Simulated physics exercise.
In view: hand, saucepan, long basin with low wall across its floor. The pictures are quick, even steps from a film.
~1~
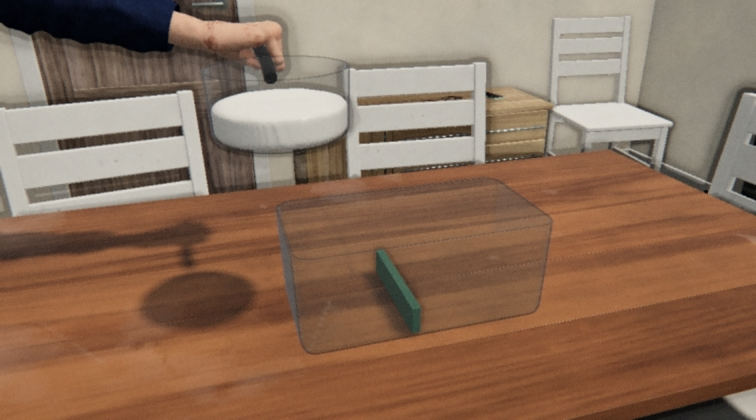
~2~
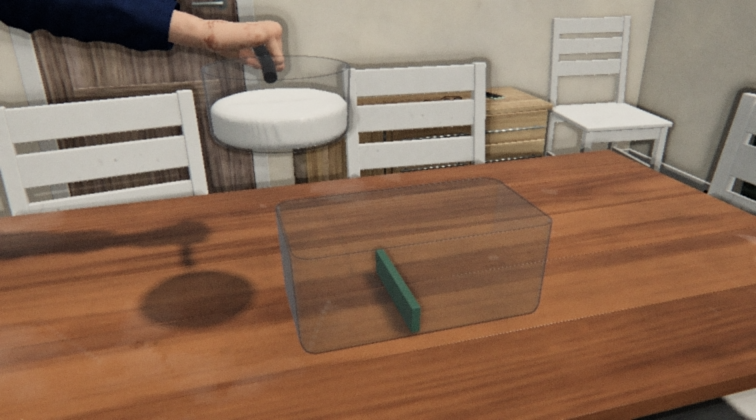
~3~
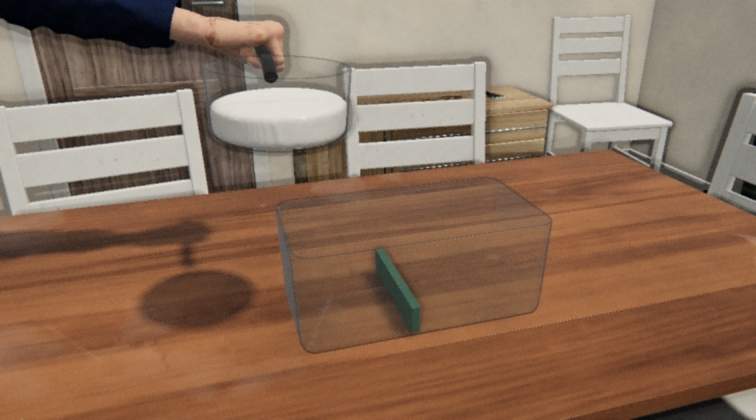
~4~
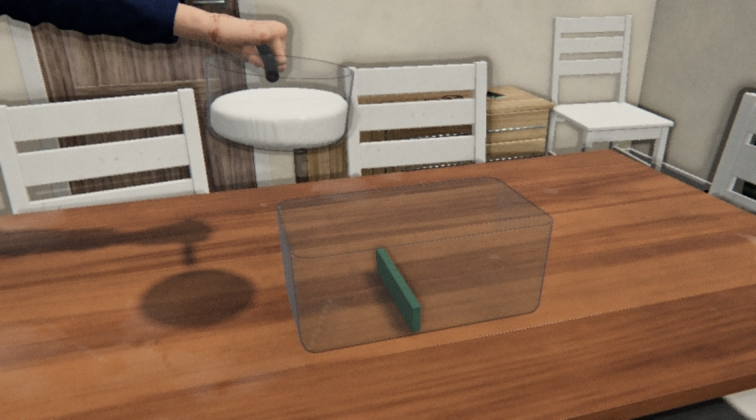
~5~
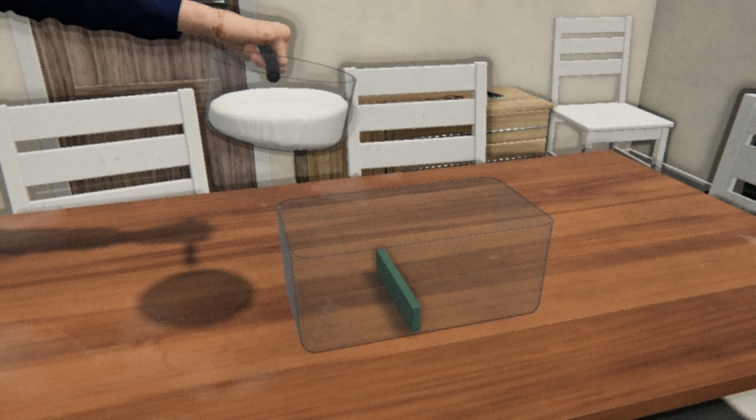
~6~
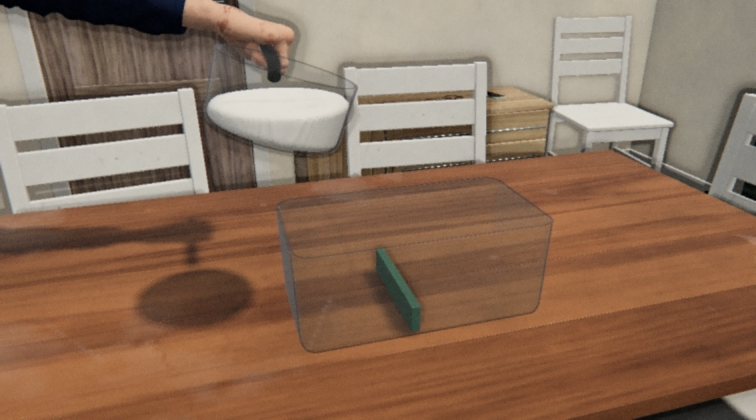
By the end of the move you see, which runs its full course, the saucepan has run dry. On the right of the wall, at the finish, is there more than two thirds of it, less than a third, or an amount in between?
There is an amount in between there.
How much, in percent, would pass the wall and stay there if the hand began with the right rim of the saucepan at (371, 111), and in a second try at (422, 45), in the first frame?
Try one: 65 %; try two: 95 %.
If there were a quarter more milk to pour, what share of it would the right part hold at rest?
The share comes to some 60 parts in a hundred.
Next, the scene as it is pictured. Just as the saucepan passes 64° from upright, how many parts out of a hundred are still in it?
It still holds close to 65 per cent at that lean.
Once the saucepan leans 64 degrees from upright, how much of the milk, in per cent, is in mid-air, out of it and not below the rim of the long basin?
About 25 per cent.
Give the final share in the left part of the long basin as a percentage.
Some 50 parts in a hundred.
A moment on, the saucepan is tipped part way and 67 per cent is still to pour, 4 is left of the wall and 3 right of it.
Next, the saucepan is tipped on its side and 19 per cent is still to pour, 23 is left of the wall and 44 right of it.
Then the saucepan is tipped on its side and 3 per cent is still to pour, 47 is left of the wall and 47 right of it.
Later the saucepan is tipped on its side and 0 per cent is still to pour, 50 is left of the wall and 48 right of it.
In the end 51 per cent lies left of the wall, 48 right of it and 1 outside.
